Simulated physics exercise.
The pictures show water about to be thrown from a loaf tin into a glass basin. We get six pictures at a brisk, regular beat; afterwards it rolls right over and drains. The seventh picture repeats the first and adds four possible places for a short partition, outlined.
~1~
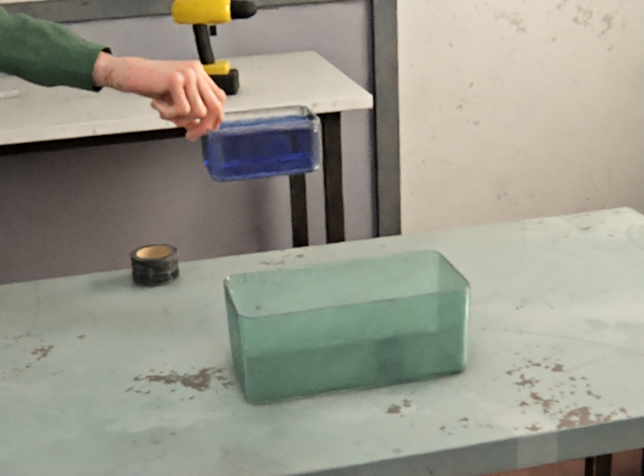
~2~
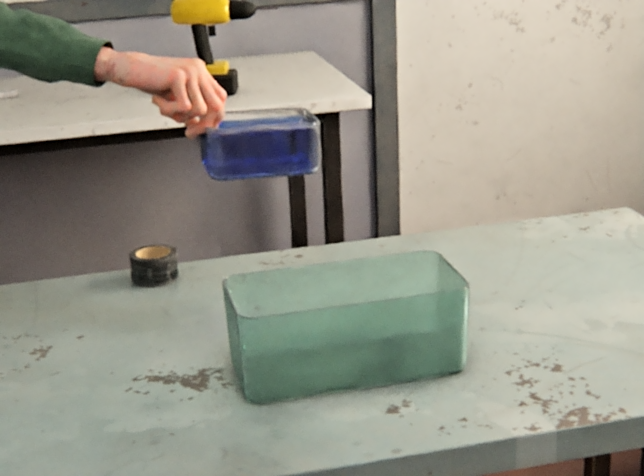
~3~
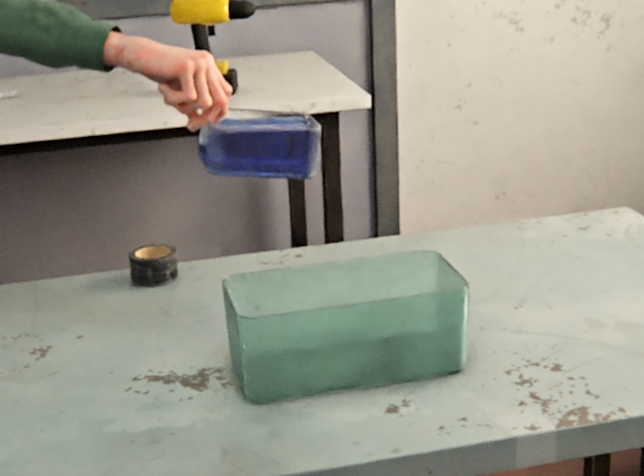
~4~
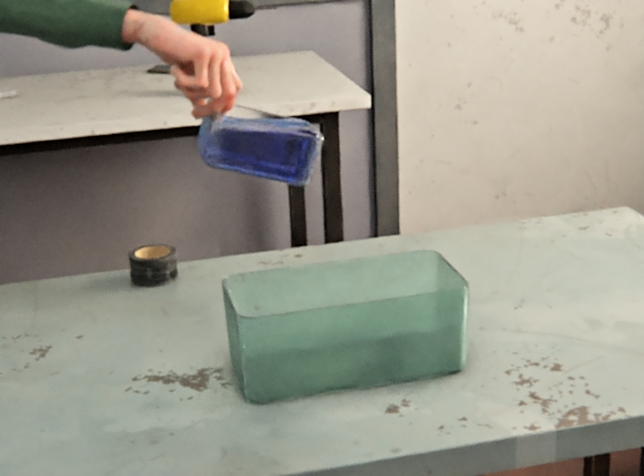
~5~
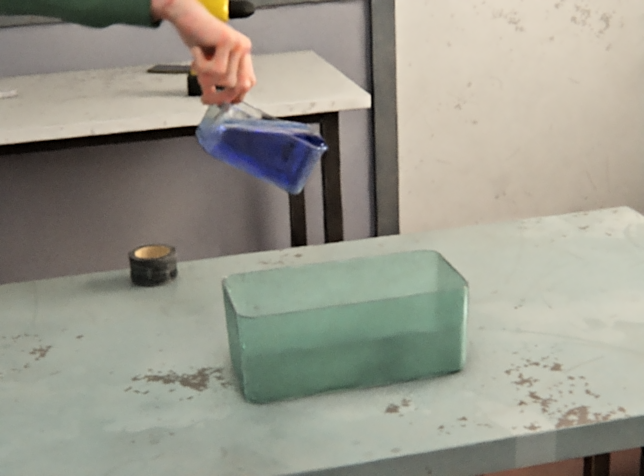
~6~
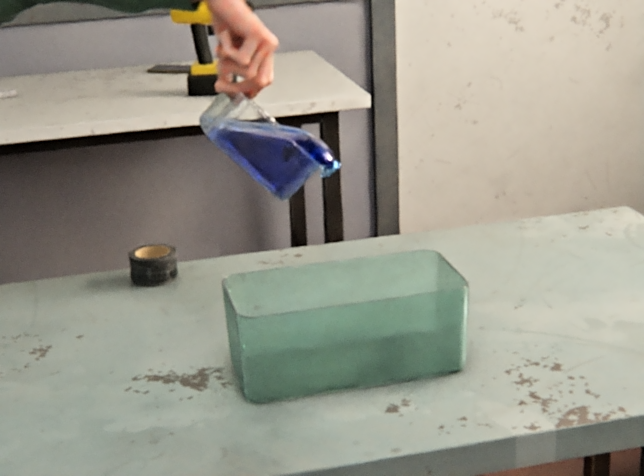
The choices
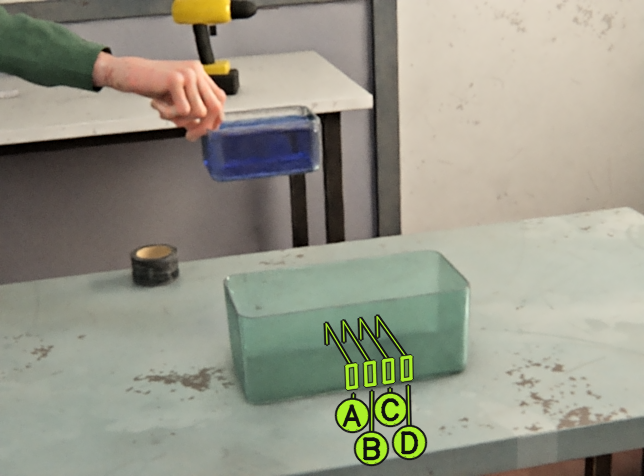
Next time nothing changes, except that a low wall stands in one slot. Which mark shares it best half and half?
C.
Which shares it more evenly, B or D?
It is B.
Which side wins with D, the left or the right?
The left side.
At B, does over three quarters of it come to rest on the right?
No, it does not.
In lime, A at (353, 394); B at (371, 391); C at (390, 388); D at (408, 385).
With A, about 24 % ends left of the wall and 72 % right of it; 4 % is lost outside.
With B, about 35 % ends left of the wall and 60 % right of it; 5 % is lost outside.
With C, about 52 % ends left of the wall and 44 % right of it; 4 % is lost outside.
With D, about 76 % ends left of the wall and 19 % right of it; 5 % is lost outside.
